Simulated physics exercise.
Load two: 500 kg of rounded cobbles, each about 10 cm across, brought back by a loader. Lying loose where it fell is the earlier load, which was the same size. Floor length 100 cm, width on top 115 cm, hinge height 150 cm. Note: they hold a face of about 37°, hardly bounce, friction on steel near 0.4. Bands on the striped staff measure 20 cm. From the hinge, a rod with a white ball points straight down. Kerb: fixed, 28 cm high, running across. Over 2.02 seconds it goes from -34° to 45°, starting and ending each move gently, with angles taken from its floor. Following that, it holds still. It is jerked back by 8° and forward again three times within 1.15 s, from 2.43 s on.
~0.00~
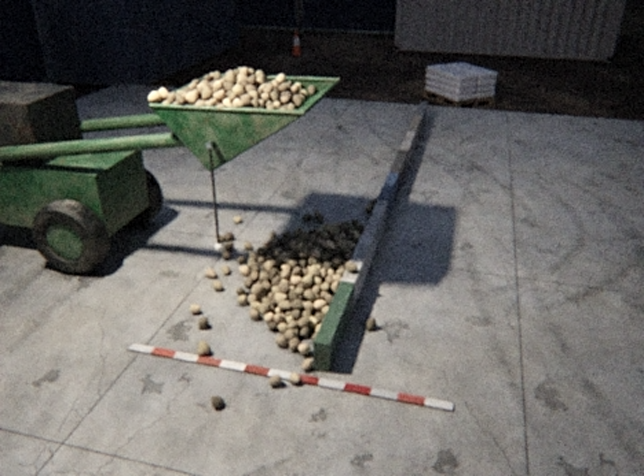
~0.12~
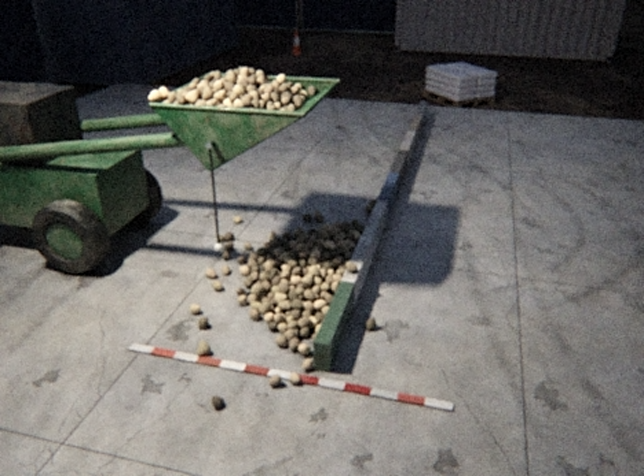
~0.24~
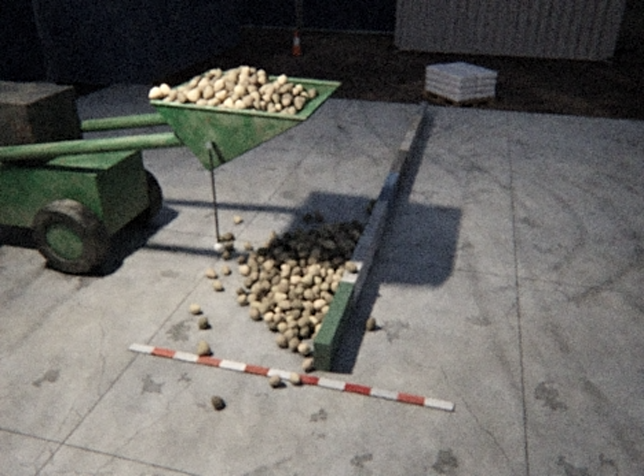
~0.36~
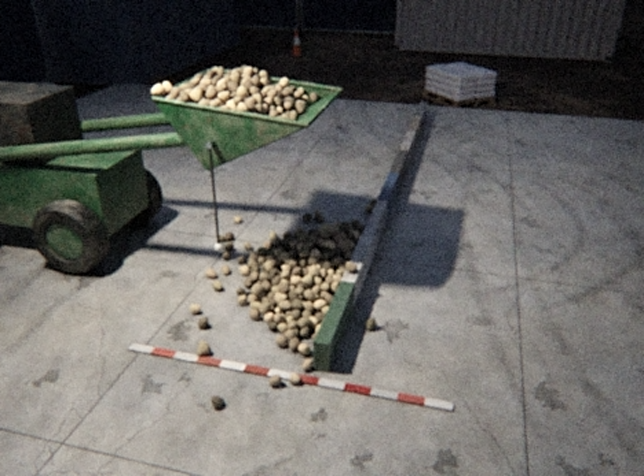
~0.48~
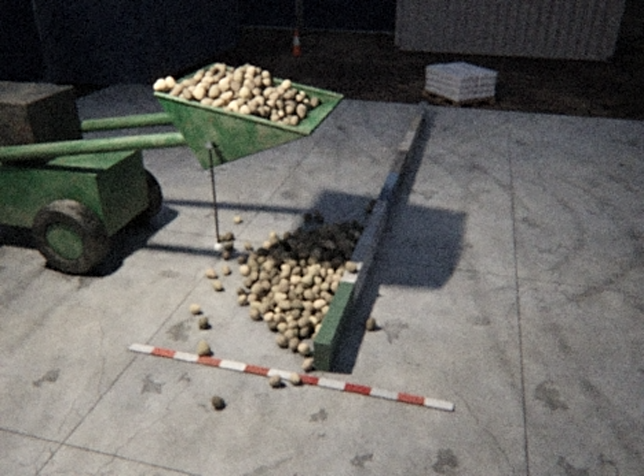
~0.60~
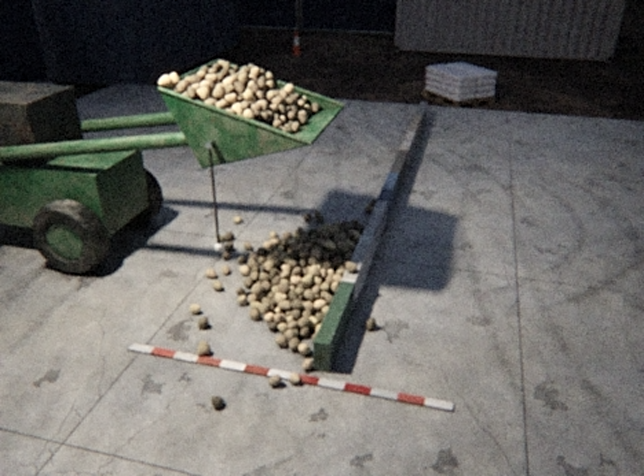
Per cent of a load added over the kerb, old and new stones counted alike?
Some 21 %.
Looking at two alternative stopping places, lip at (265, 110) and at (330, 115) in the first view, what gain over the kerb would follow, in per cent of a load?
Some 0 percent, and then 55 percent.
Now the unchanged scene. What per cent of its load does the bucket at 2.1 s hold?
It holds some 10 percent.
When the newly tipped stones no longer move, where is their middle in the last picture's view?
Around (334, 257).
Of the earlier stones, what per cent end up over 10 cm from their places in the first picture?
Near 15 per cent, I reckon.
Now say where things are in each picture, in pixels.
The first frame shows lip at (304, 113), floor tilted -34°, highest stones at (237, 77). The earlier load is highest near (322, 251), 31 cm above ground level, 99 % on this side of the kerb.
In the second frame, the bucket is at -33°, its lip at (305, 115); the top of the load is at (237, 77); the stones move at 0.1 m/s on average.
In the third frame, the bucket is at -31°, its lip at (306, 119); the top of the load is at (239, 77); the stones move at 0.1 m/s on average.
In the fourth frame, the bucket is at -27°, its lip at (308, 125); the top of the load is at (239, 76); the stones move at 0.2 m/s on average.
In the fifth frame, the bucket is at -23°, its lip at (310, 134); the top of the load is at (232, 73); the stones move at 0.2 m/s on average.
In the sixth frame, the bucket is at -17°, its lip at (311, 144); the top of the load is at (225, 71); the stones move at 0.2 m/s on average.
After 1.5 s the floor is at 33°; in per cent of one load, 87 in the bucket, 113 on this side of the kerb; the foremost stones are at (355, 263).
After 2.1 s the floor is at 45°; in per cent of one load, 9 in the bucket, 183 on this side of the kerb, 8 over the kerb; the foremost stones are at (402, 292).
After 4.0 s the floor is at 45°; in per cent of one load, 0 in the bucket, 178 on this side of the kerb, 22 over the kerb; the foremost stones are at (480, 311).
After 6.8 s the floor is at 45°; in per cent of one load, 0 in the bucket, 178 on this side of the kerb, 22 over the kerb; the foremost stones are at (480, 311). Net gain over the kerb, 21.
